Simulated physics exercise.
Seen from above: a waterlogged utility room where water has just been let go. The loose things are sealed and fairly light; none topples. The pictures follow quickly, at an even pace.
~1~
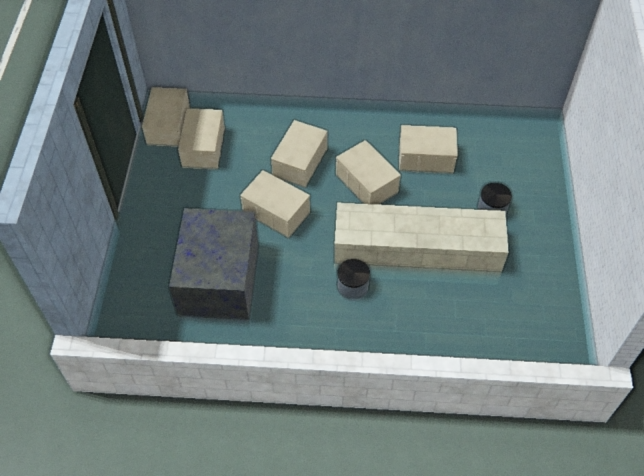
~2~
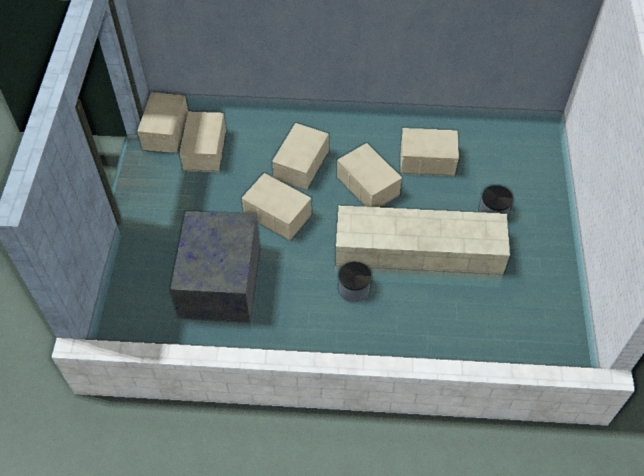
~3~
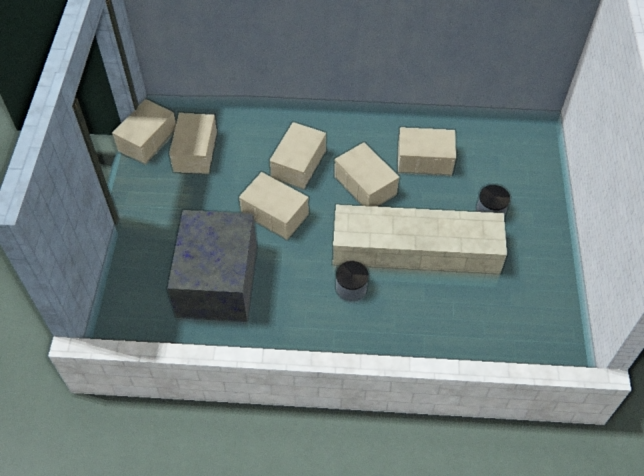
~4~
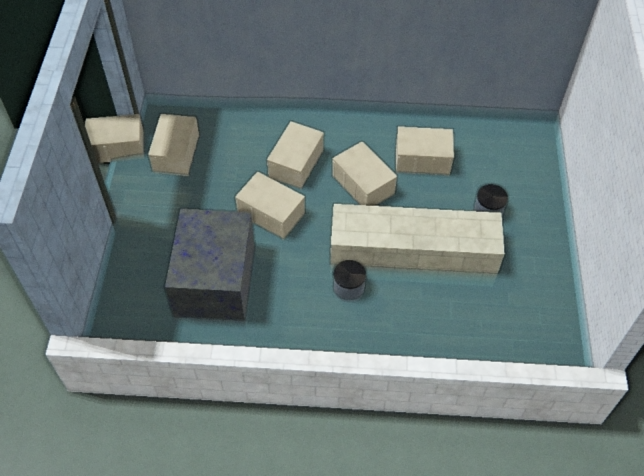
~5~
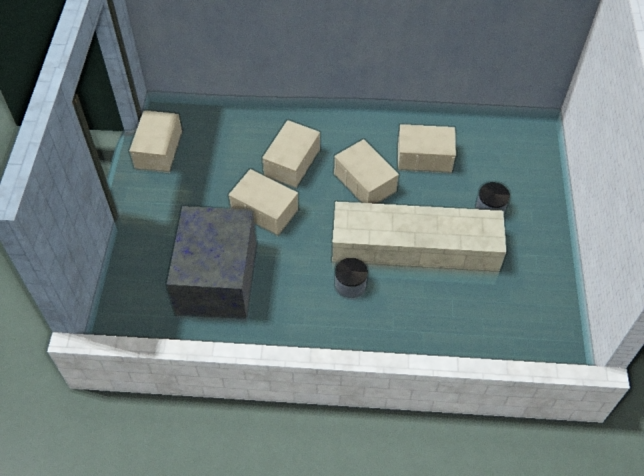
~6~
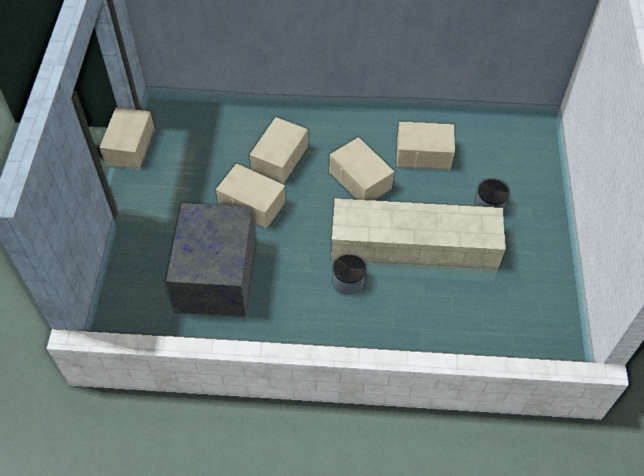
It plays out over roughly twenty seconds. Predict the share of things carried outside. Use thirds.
Share: Two thirds or above.
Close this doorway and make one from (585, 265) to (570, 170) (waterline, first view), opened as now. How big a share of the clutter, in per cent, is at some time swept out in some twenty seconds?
Near 60 in a hundred.
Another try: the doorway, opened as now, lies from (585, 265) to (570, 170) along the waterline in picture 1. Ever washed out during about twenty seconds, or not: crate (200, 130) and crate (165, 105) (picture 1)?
One after the other: Still in, left behind.
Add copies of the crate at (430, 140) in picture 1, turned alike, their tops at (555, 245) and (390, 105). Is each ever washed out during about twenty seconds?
In turn: Kept in, carried outside.
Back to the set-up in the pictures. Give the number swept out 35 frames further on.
The number is 7.
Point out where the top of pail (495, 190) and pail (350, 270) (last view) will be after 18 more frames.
At about (410, 192) and (174, 169).
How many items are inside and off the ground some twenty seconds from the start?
1 of them.
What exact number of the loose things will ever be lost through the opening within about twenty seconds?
That makes 7.
A moment on, 2 of 8 are out; 6 afloat.
Next, 4 of 8 are out; 4 afloat.
Later, 7 of 8 are out; 1 afloat.
In the end, 7 of 8 are out; 1 afloat.
